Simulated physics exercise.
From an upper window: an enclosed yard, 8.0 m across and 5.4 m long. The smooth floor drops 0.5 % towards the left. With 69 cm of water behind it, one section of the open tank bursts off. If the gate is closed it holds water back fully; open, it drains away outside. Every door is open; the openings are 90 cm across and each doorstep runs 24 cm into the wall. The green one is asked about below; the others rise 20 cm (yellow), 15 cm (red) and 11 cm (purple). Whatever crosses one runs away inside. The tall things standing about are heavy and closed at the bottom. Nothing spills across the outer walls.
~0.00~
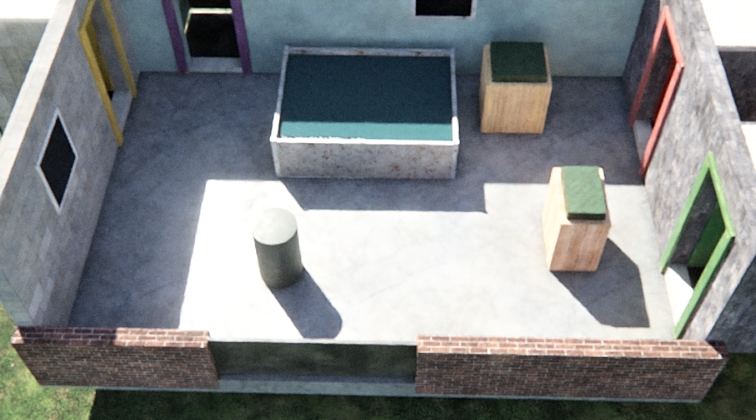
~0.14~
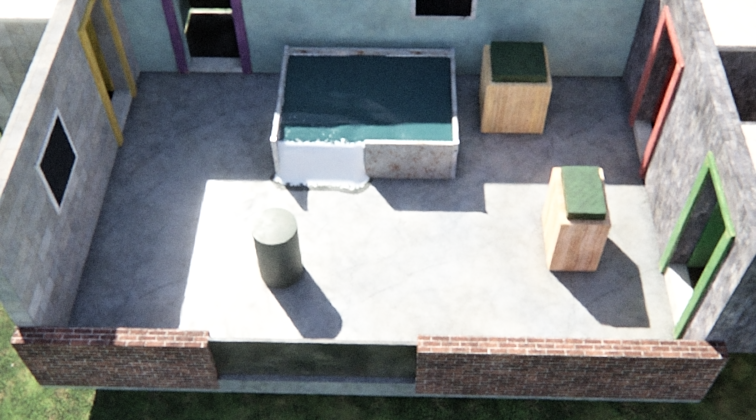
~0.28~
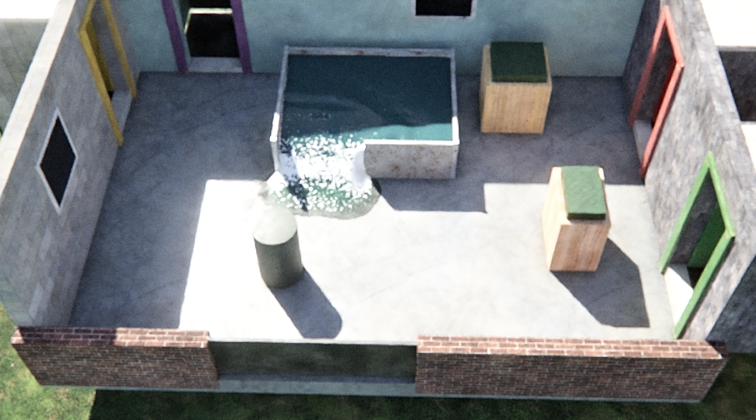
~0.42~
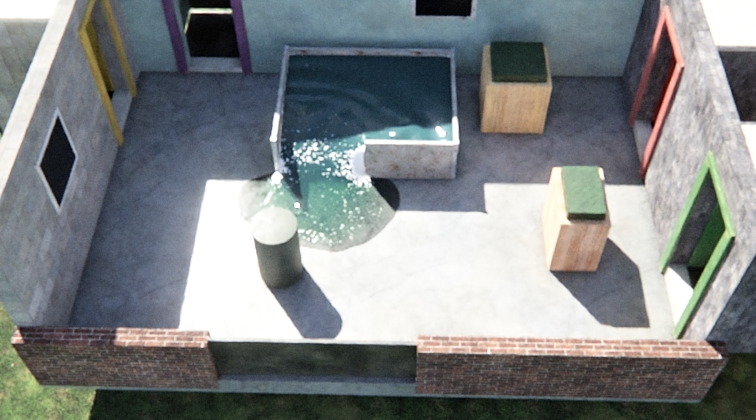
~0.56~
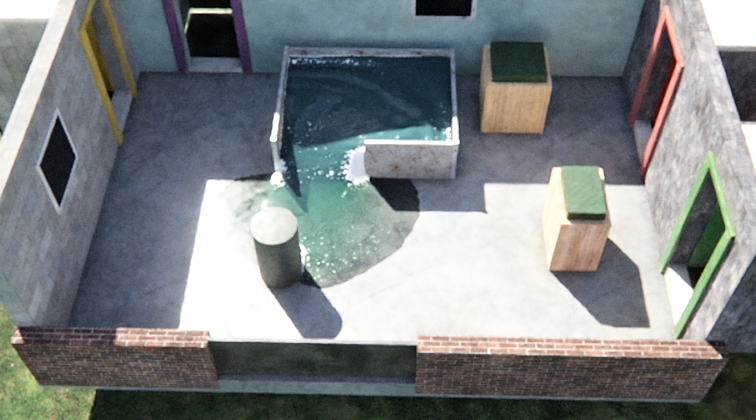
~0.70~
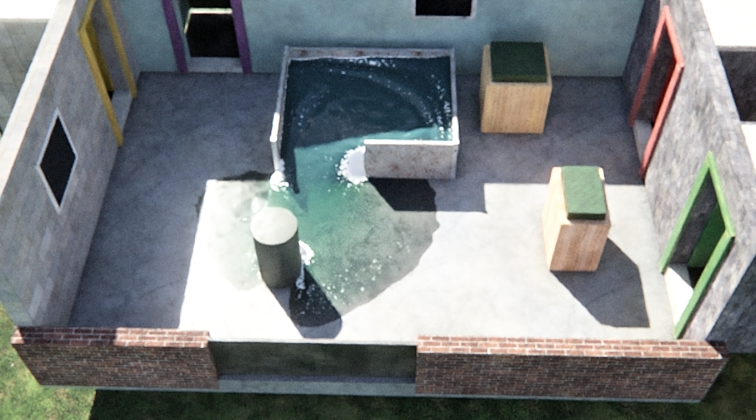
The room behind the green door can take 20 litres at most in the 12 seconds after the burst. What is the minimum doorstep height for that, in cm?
Some 14.5 cm above the ground.
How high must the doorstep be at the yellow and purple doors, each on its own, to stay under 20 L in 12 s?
About 8.5 cm at yellow and 10.5 cm at purple.
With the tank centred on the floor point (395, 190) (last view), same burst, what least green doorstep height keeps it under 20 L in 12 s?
About 19 cm.
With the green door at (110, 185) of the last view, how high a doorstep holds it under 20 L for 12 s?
About 10.0 cm.
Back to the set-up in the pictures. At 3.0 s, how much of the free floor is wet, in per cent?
About 50 per cent.
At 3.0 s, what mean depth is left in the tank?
Roughly 31 cm on average.
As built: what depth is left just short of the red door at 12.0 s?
Roughly 9.0 cm deep.
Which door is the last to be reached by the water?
Last comes the purple one.
After 1.4 s water covers 30 % of the floor, deepest (46 cm) near (294, 249); it has not reached the green door.
After 3.0 s water covers 50 % of the floor, deepest (33 cm) near (93, 335); 5 cm at the green door, 0 litres in over its 23 cm doorstep.
After 12.0 s water covers 95 % of the floor, deepest (14 cm) near (59, 360); 7 cm at the green door, 0 litres in over its 23 cm doorstep.
At the green door as built, the water arrived by 2.9 s and peaked near 19 cm at 4.0 s.
With a doorstep of 12 cm, 43 litres would have come in within the 12 s; with 16 cm, 9 litres. So under 20 litres takes about 14.5 cm.
